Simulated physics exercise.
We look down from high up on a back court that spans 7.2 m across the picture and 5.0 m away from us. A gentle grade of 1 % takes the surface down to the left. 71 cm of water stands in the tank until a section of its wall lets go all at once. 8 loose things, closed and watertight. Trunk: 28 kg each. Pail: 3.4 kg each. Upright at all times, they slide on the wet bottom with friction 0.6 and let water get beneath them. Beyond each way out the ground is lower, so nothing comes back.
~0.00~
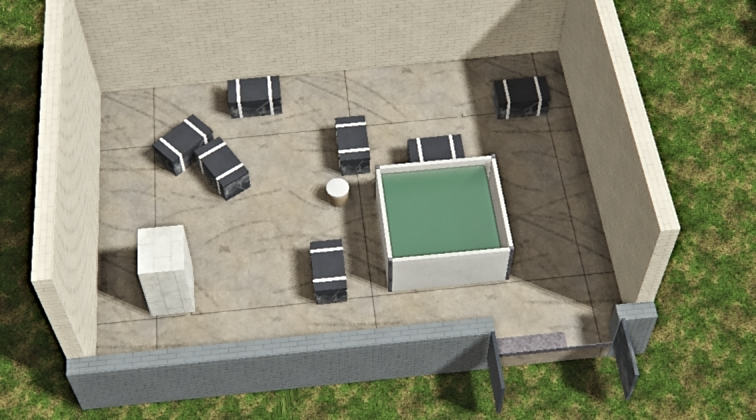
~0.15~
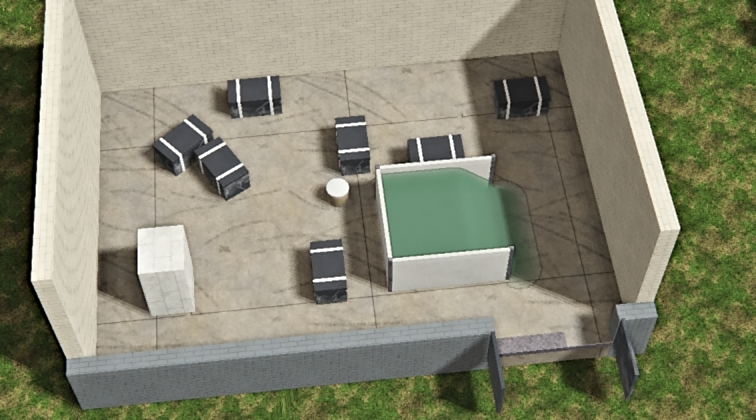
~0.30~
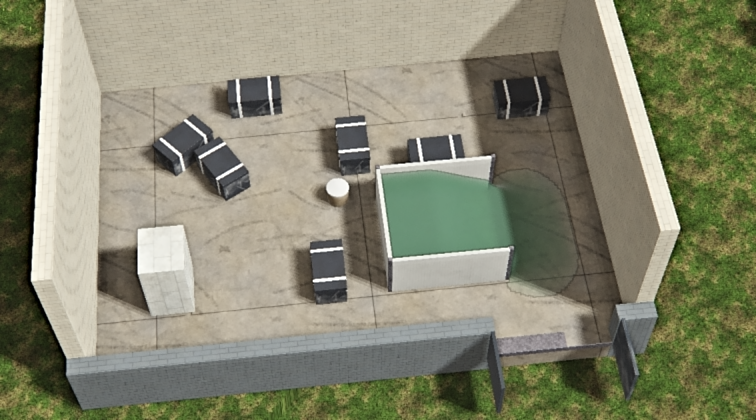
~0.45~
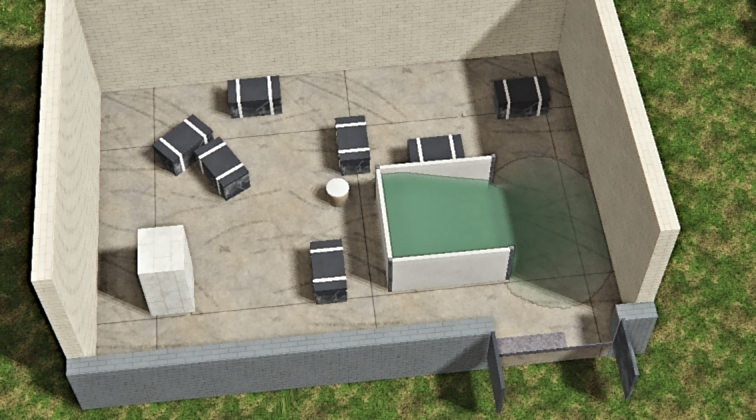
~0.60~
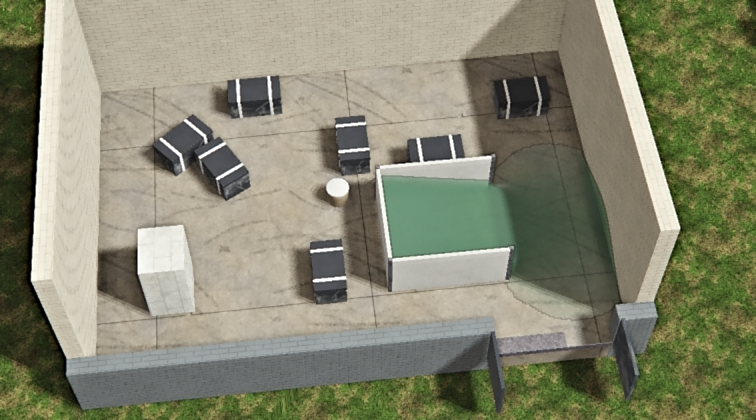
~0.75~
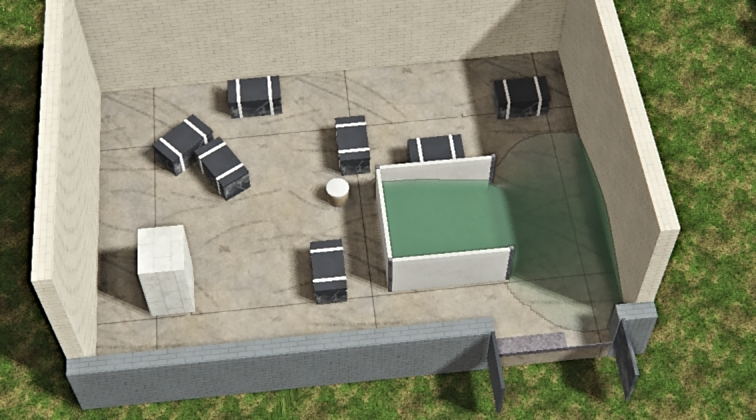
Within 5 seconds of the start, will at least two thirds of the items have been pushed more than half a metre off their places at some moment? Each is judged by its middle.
The proportion fails to hit a third.
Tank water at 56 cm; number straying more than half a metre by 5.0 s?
1.
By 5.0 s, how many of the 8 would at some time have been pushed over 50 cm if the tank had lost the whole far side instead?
Then it comes to 5.
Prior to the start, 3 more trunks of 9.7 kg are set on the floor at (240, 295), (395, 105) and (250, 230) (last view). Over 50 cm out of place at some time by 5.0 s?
In the order asked: Below the mark; above the mark; below the mark.
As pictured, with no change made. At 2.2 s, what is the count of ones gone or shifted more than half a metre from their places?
The number I get is 1.
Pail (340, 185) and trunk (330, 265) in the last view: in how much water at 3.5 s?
0 and 0 cm.
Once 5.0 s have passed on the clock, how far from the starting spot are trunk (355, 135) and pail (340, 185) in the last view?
5 cm and 0 cm.
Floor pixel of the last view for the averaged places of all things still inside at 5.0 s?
It sits at about (302, 167).
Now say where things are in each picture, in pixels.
In the first picture, a trunk at (436, 149), on the bottom; a trunk at (353, 137), on the bottom; water covers 2.3 m2; 0 of 8 have shifted.
In the second picture, a trunk at (436, 149) rests on the ground; a trunk at (353, 137), on the bottom; water covers 3.2 m2; 0 of 8 have shifted.
In the third picture, a trunk at (436, 149) rests on the ground; a trunk at (353, 137), on the bottom; water covers 4.4 m2; 0 of 8 have shifted.
In the fourth picture, a trunk at (436, 149), on the bottom; a trunk at (353, 137), on the bottom; water covers 5.8 m2; 0 of 8 have shifted.
In the fifth picture, a trunk at (436, 149), on the bottom; a trunk at (353, 137) rests on the ground; 6.4 m2 under water; 0 of 8 have shifted.
In the sixth picture, a trunk at (436, 149) rests on the ground; a trunk at (353, 137) rests on the ground; 6.9 m2 under water; 0 of 8 have shifted.
After 1.1 s 0 of 8 are over 50 cm from their spots; 0 afloat.
After 2.2 s 1 of 8 are over 50 cm from their spots; 0 afloat.
After 3.5 s 1 of 8 are over 50 cm from their spots; 0 afloat.
After 5.0 s 1 of 8 are over 50 cm from their spots, and 1 have been at some point; 1 afloat.
